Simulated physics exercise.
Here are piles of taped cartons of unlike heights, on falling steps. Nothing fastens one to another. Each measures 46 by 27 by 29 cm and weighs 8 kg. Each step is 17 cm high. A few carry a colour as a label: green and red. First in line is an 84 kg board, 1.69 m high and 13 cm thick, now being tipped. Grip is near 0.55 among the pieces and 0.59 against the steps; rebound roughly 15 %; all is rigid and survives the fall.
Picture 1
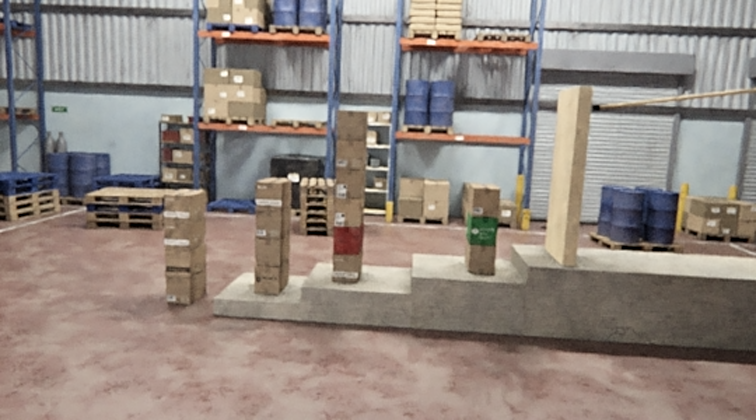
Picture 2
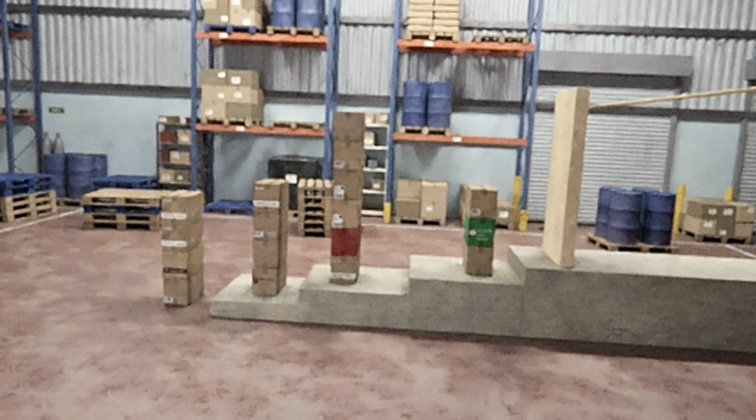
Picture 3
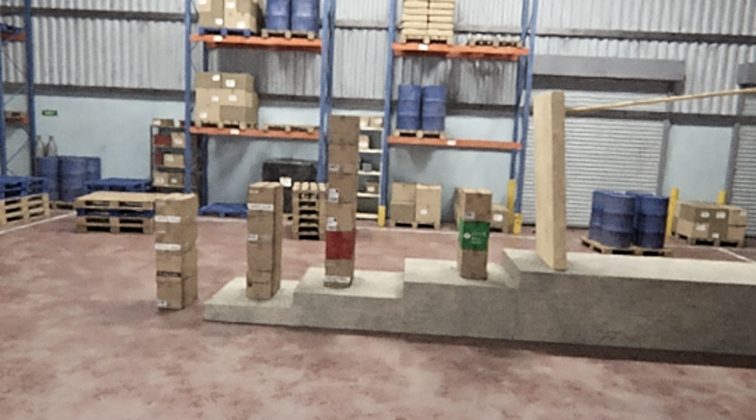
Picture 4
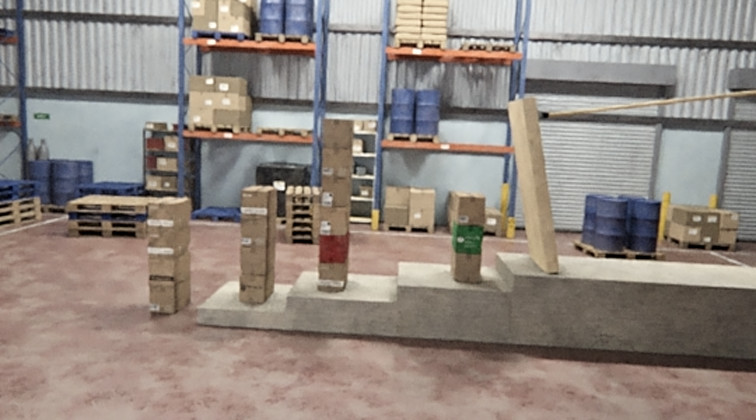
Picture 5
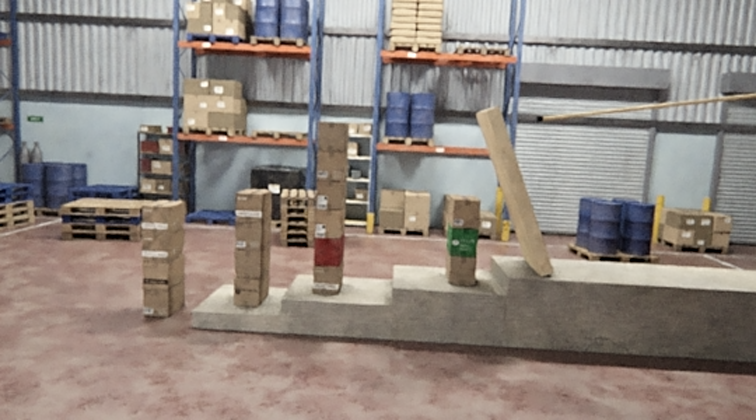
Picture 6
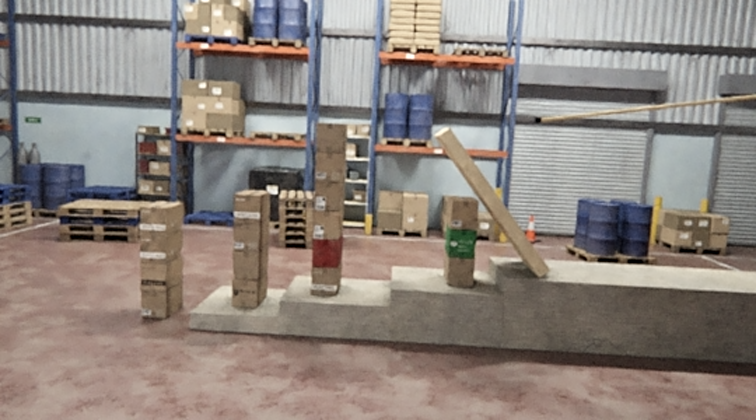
A tall wooden board on the top step was pushed by a long pole from the right and tilted left, leaning over toward the green-labelled carton pile, while the four carton piles stood still.
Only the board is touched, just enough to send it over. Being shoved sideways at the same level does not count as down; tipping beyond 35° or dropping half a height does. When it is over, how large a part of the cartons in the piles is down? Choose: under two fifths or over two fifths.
Less than two fifths of them.
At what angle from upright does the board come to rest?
Some 90° from upright.
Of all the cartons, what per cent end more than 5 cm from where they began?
20 per cent.
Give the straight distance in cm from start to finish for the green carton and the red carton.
Moved: Green 70, red 0.
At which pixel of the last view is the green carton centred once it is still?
At about (397, 265).
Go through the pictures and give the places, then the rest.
In the first frame (pixels give the middle of a visible side; the camera pans a little), pole end (598, 108) 13 cm short, board 0° from upright; green carton (484, 232); red carton (346, 241); none of the others has stirred.
Pole end 1 mm in, board 0° from upright; green carton (482, 233), in the second frame.
Pole end 13 cm in, board 6° from upright; green carton (476, 236); none of the others has stirred, in the third frame.
Pole end (547, 115) 21 cm in, stopped, board 13° from upright; red carton (332, 249); none of the others has stirred, in the fourth frame.
Pole end (541, 119) 21 cm in, stopped, board 23° from upright; red carton (327, 252); none of the others has stirred, in the fifth frame.
Pole end (539, 120) 21 cm in, stopped, board 39° from upright; red carton (325, 254); green carton (463, 244); none of the others has stirred, in the sixth frame.
Then, 0.16 s past the last view, board 52° from upright; none of the 17 cartons down, 3 disturbed; green carton 9° from how it stood.
Then, 0.40 s past the last view, board 59° from upright; none of the 17 cartons down, 3 disturbed; green carton 35° from how it stood.
Then, 0.56 s past the last view, board 77° from upright; 3 of the 17 cartons down; green carton 67° from how it stood, 16 cm lower.
Then, 0.72 s past the last view, board 96° from upright; 3 of the 17 cartons down; green carton on its side.
In the end, board 90° from upright; 3 of the 17 cartons down; green carton on its side; red carton unmoved. That is 18 per cent. From the last view, middles, green carton near (397, 265), red carton near (328, 249).
